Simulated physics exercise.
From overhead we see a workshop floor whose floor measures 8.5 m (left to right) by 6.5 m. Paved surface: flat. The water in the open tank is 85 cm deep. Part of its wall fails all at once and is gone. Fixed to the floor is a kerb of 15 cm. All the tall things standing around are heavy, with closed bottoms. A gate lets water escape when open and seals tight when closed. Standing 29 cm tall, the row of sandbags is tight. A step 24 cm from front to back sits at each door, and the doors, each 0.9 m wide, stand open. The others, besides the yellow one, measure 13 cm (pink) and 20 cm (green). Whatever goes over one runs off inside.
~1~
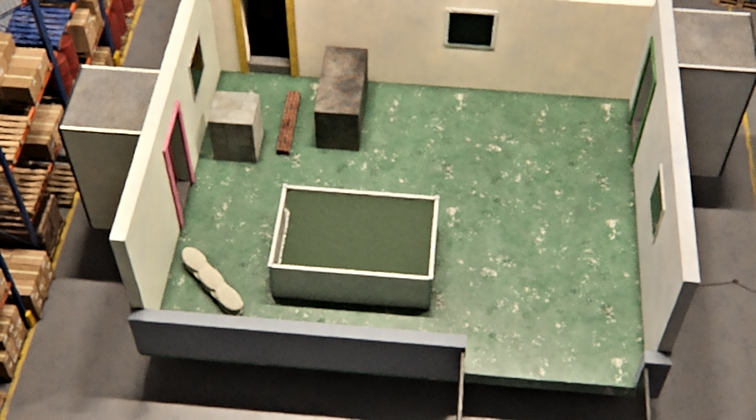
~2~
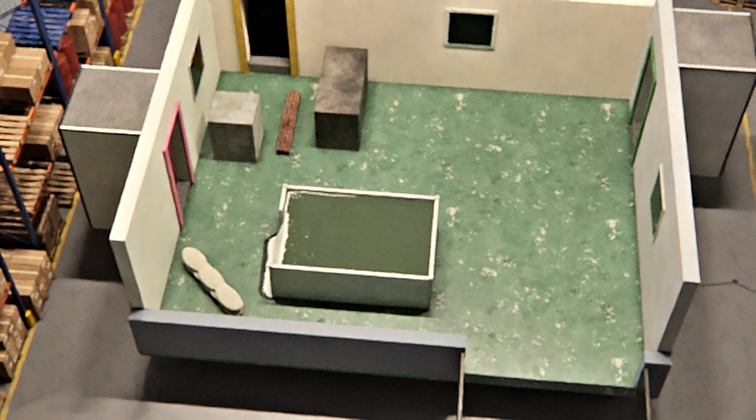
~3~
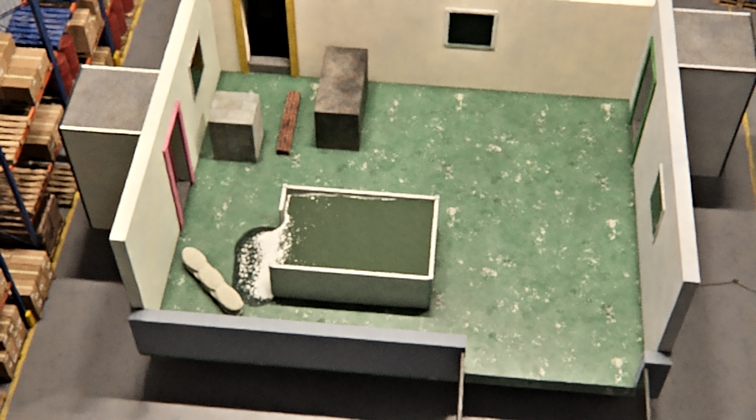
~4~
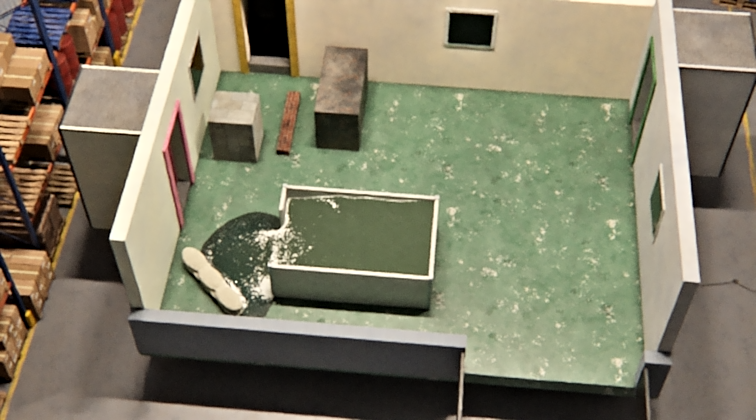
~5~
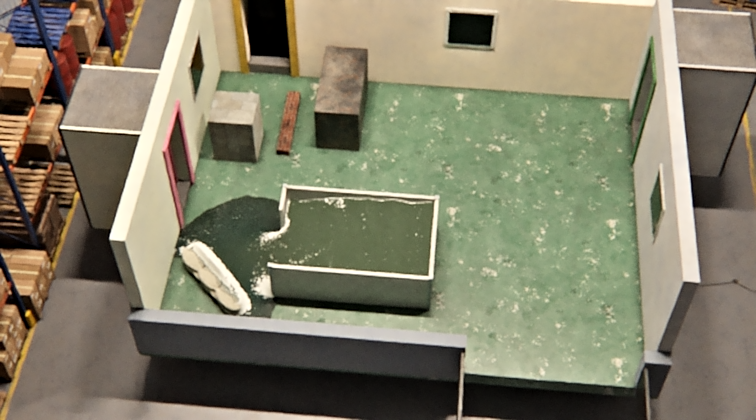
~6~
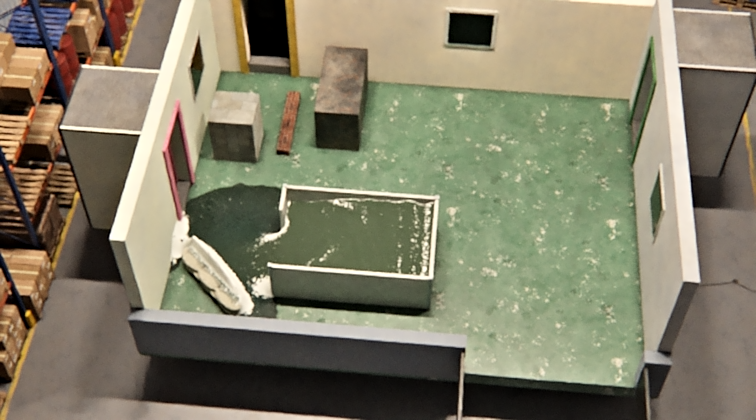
In this clip, the left wall of an open rectangular tank in a green-floored room gives way, and dark water with white foam pours out, spreads across the floor, surrounds a pale rounded object and reaches the left wall.
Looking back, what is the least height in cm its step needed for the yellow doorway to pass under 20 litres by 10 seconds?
Some 17 cm would have done it.
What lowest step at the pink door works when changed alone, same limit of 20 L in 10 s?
Pink door - some 35 centimetres.
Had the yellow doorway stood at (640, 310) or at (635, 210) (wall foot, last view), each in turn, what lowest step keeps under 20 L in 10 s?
You'd want about 7.0 cm there first, then about 7.0 cm.
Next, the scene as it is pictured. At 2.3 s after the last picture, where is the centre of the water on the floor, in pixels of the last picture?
Around (289, 244).
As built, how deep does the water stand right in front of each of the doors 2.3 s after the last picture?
Door by door in cm - yellow 19, pink 27, green 0.
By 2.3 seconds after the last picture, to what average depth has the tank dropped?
Average depth: Approx. 34 cm.
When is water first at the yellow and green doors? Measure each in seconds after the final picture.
Times: Yellow = 1.6 s, green = 6.5 s.
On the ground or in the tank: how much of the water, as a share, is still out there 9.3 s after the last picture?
Roughly 86 %.
Then, 0.7 s after the last picture water covers 15 % of the floor, deepest (56 cm) near (226, 288); it has not reached the yellow door.
Then, 2.3 s after the last picture water covers 35 % of the floor, deepest (44 cm) near (216, 163); 19 cm at the yellow door, 0 litres in over its 26 cm step.
Then, 9.3 s after the last picture water covers 90 % of the floor, deepest (15 cm) near (628, 99); 8 cm at the yellow door, 0 litres in over its 26 cm step.
At the yellow door as built, the water peaked near 20 cm, 2.9 s after the last picture.
With a step of 15 cm, 32 litres would have come in within the 10 s; with 20 cm, 8 litres. So under 20 litres takes about 17 cm.
